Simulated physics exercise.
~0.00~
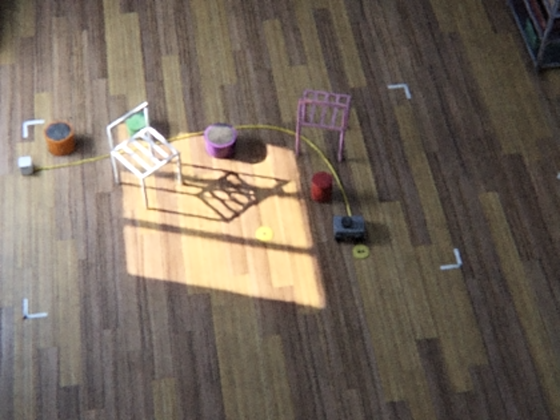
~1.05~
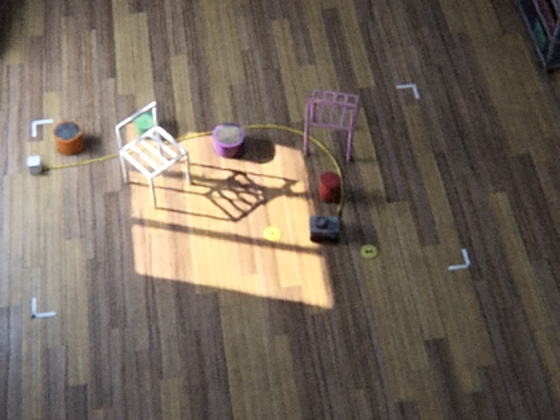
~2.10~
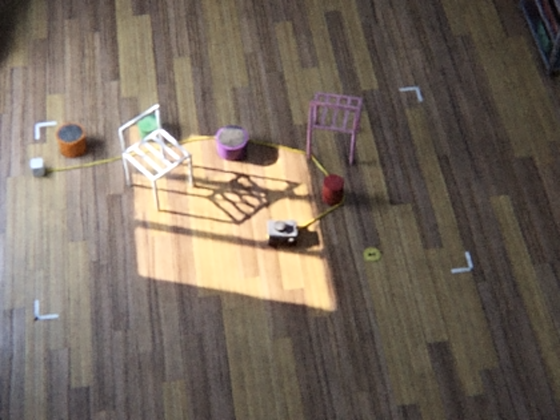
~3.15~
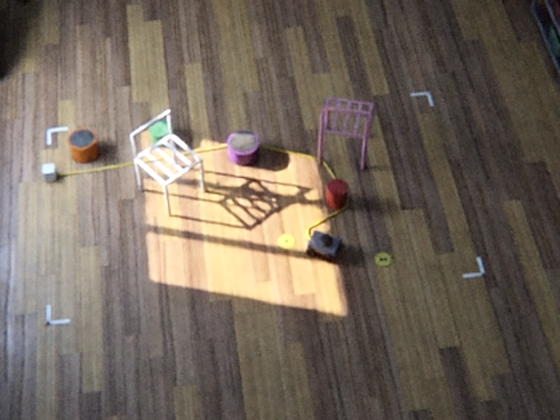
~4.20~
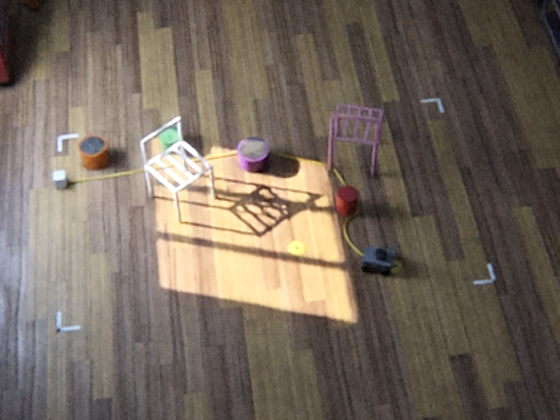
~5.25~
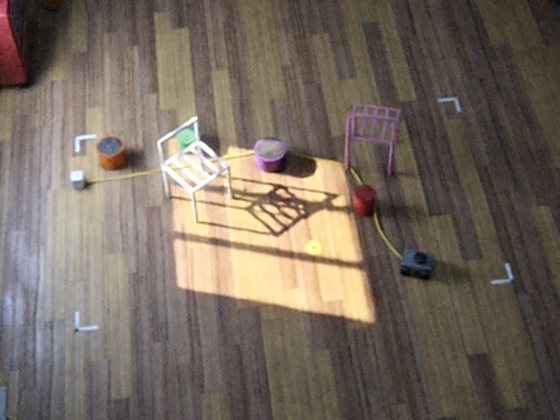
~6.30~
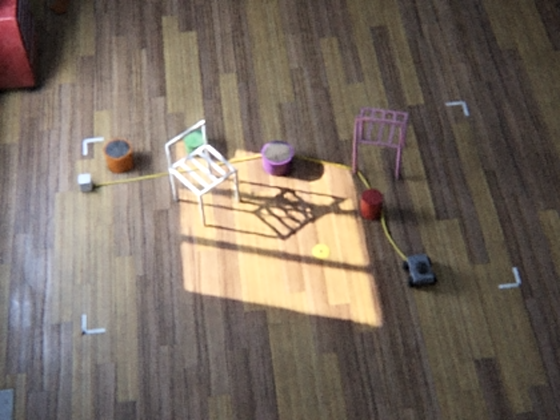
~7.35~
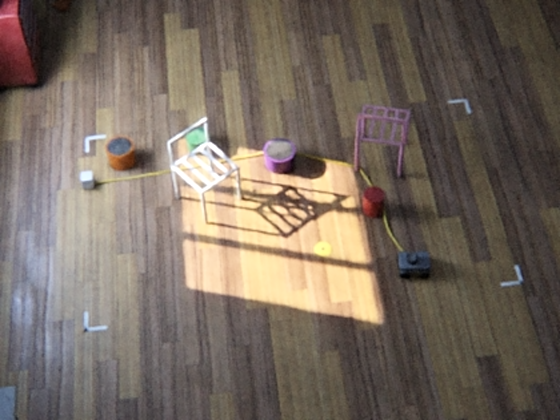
A sunlit patch lies across a wooden floor seen from high above, with a white chair at its upper left and a pink chair at its upper right. A green tub sits by the white chair, an orange pot stands to the left, a purple pot between the chairs, and a red tub near the pink chair. A yellow lead runs from a small pale block at left past them to a dark cart, which moves left into the sunlight, then turns back right. It travels beyond the patch to the lower right and stops, the chairs and pots still standing.
